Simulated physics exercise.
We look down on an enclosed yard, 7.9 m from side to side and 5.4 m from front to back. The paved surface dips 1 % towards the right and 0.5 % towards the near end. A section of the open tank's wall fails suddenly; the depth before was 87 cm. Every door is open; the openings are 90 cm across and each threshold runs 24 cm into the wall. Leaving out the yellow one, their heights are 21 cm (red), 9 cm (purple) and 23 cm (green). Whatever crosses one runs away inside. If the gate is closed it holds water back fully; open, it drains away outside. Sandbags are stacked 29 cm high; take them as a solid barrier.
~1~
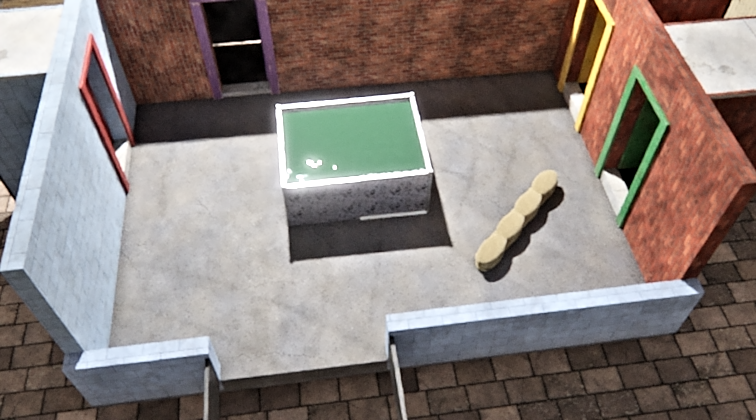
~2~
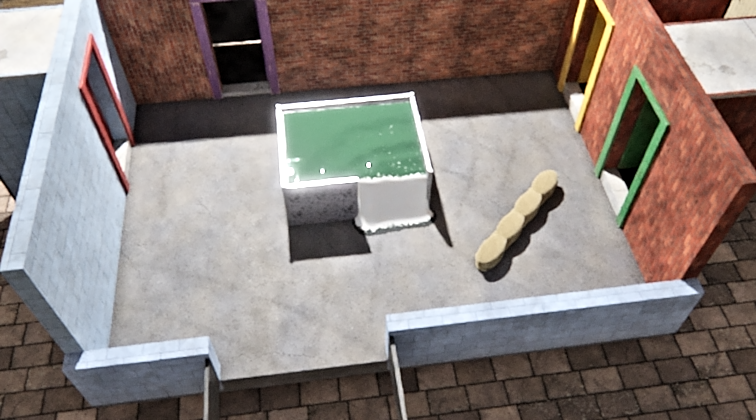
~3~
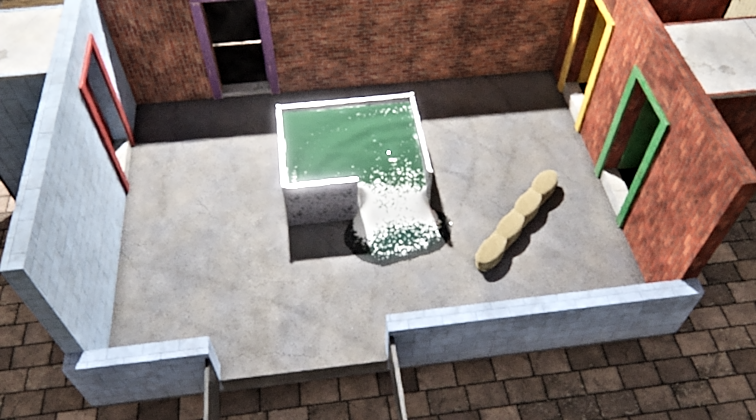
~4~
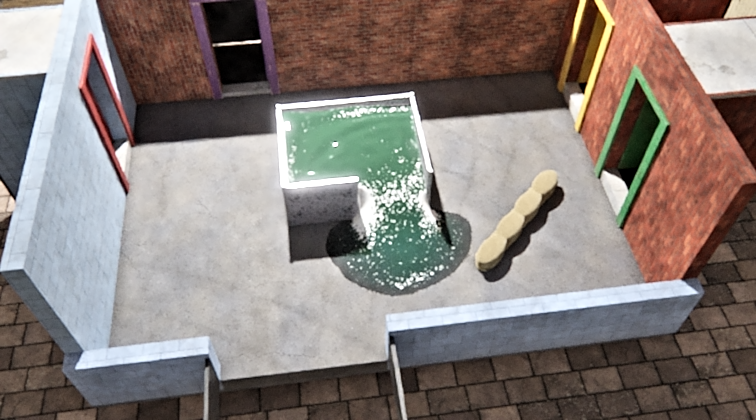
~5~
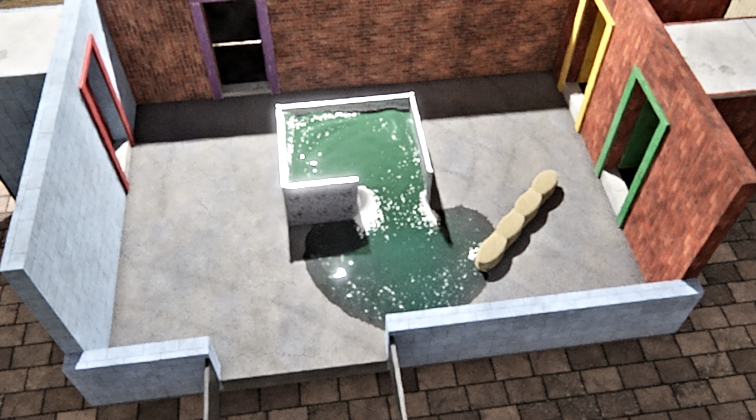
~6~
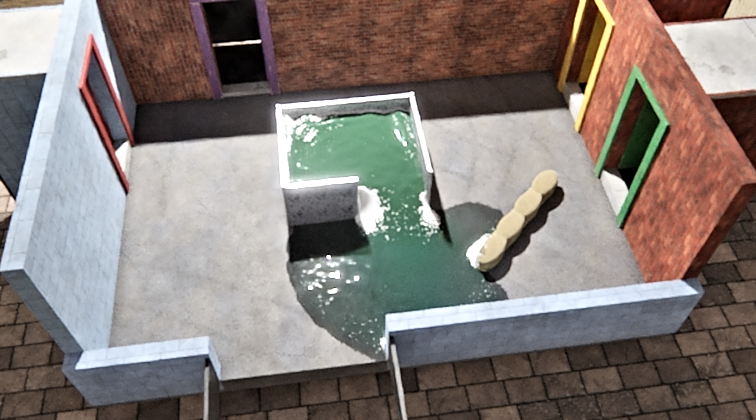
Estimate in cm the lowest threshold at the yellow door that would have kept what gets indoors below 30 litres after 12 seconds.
It would have to be roughly 8.5 cm high.
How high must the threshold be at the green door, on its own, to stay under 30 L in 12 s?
About 9.0 cm at green.
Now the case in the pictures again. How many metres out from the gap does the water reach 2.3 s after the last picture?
About 4.2 m.
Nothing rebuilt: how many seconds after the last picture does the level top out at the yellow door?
Near 6.5 s.
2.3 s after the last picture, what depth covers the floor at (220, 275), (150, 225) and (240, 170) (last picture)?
In that order: 0, 0 and 0 cm.
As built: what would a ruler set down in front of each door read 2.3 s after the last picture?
In cm: Yellow 1, red 0, purple 0, green 13.
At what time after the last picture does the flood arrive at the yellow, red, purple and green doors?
Yellow 2.4 s, red 6.0 s, purple 7.0 s, green 1.6 s.
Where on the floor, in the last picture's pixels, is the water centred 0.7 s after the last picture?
Near (382, 219).
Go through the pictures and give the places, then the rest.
In the first frame, the open tank at (351, 142) is whole and still, 87 cm deep; the yellow door at (582, 66) is dry.
In the second frame, the front is at (368, 232), 0.3 m from the gap at (392, 201); 0.3 m2 of floor is wet, 87 cm left at the back.
In the third frame, the front is at (376, 259), 0.9 m from the gap at (392, 202); 1.1 m2 of floor is wet, 87 cm left at the back.
In the fourth frame, water pours out at (392, 203) and has run 1.5 m, to (398, 291); about 10 cm deep outside, 79 cm at the back.
In the fifth frame, the gap is at (392, 202), the front 2.2 m out at a hidden place; the back of the open tank holds 73 cm.
In the sixth frame, the gap is at (392, 202), the front 2.4 m out at a hidden place; the back of the open tank holds 75 cm; the yellow door at (582, 66), 4.1 m from the gap, is still 3.1 m from the nearest water.
Then, 0.7 s after the last picture water covers 20 % of the floor, deepest (50 cm) near (493, 331); it has not reached the yellow door.
Then, 2.3 s after the last picture water covers 40 % of the floor, deepest (32 cm) near (637, 314); it has not reached the yellow door.
Then, 11.3 s after the last picture water covers 95 % of the floor, deepest (12 cm) near (637, 314); 9 cm at the yellow door, 0 litres in over its 24 cm threshold.
At the yellow door as built, the water peaked near 13 cm, 6.3 s after the last picture.
With a threshold of 7 cm, 52 litres would have come in within the 12 s; with 9.5 cm, 22 litres. So under 30 litres takes about 8.5 cm.
